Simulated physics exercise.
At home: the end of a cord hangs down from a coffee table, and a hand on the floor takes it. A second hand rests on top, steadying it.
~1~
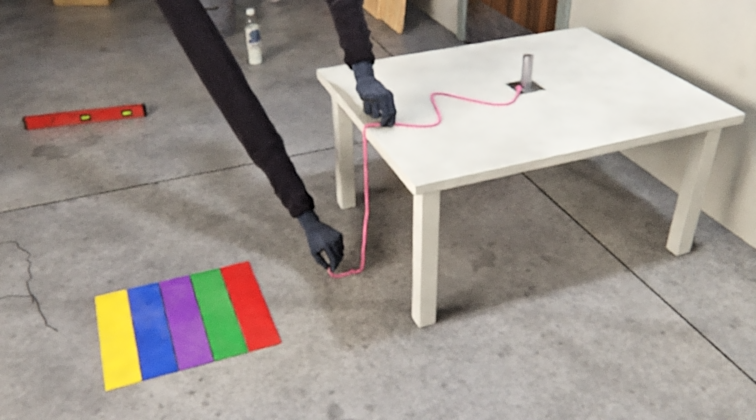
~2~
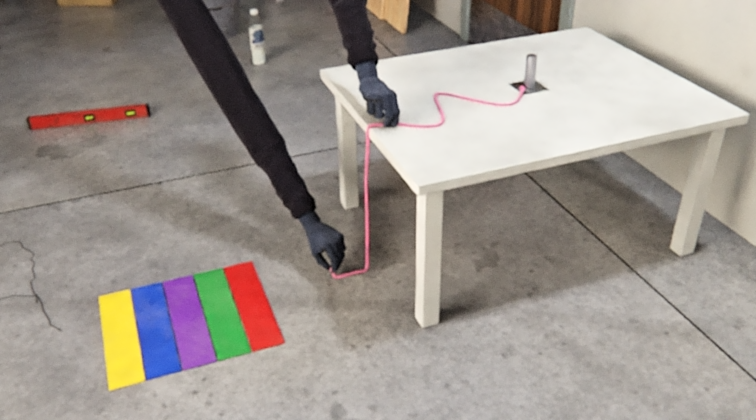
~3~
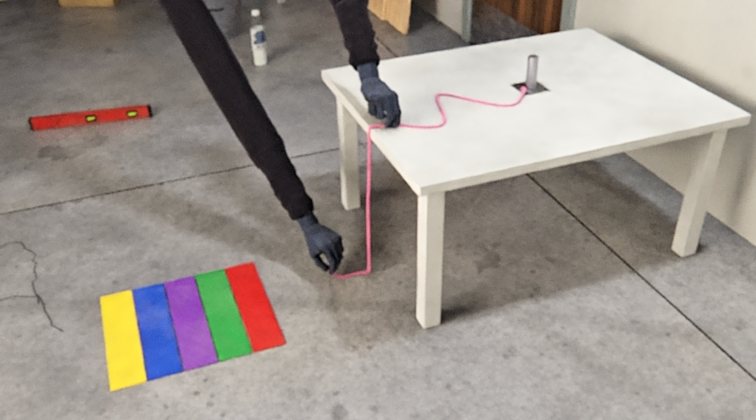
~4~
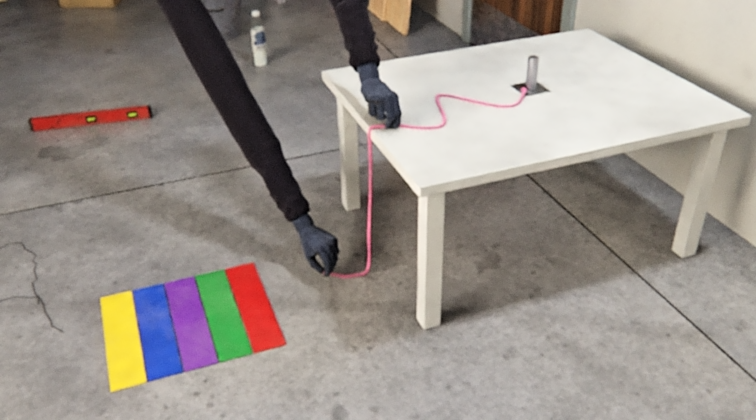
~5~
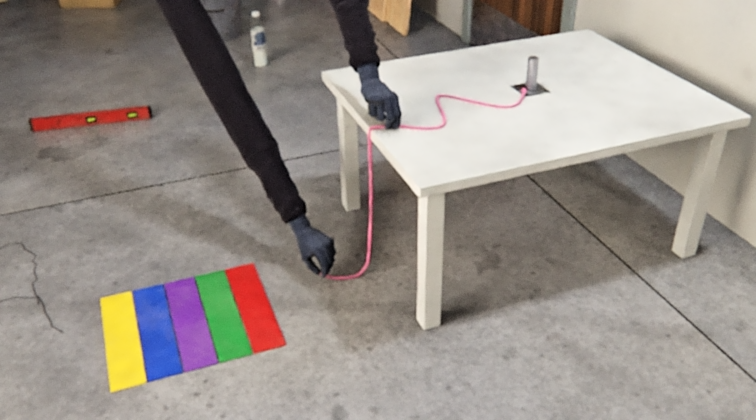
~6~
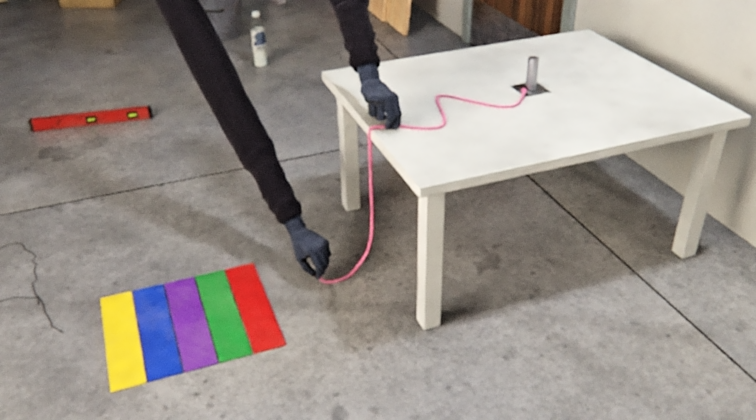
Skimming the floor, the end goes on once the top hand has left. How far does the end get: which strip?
As far as the yellow strip.
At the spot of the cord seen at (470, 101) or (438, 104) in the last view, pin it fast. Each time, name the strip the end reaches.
Blue; purple.
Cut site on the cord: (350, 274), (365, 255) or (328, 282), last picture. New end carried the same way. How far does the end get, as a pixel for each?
Estimated positions in order: (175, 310); (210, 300); (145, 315).
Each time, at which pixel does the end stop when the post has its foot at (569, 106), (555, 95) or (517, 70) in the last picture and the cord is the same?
In order, near (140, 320), (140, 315) and (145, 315).
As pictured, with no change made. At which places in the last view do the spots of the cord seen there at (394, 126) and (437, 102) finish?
End points: Roughly (314, 166); roughly (403, 114).
A little later, end near (177, 308); over purple.
Next, end near (142, 317); over blue.
When it is tight, end near (121, 322); over yellow. It gets as far as the yellow strip.
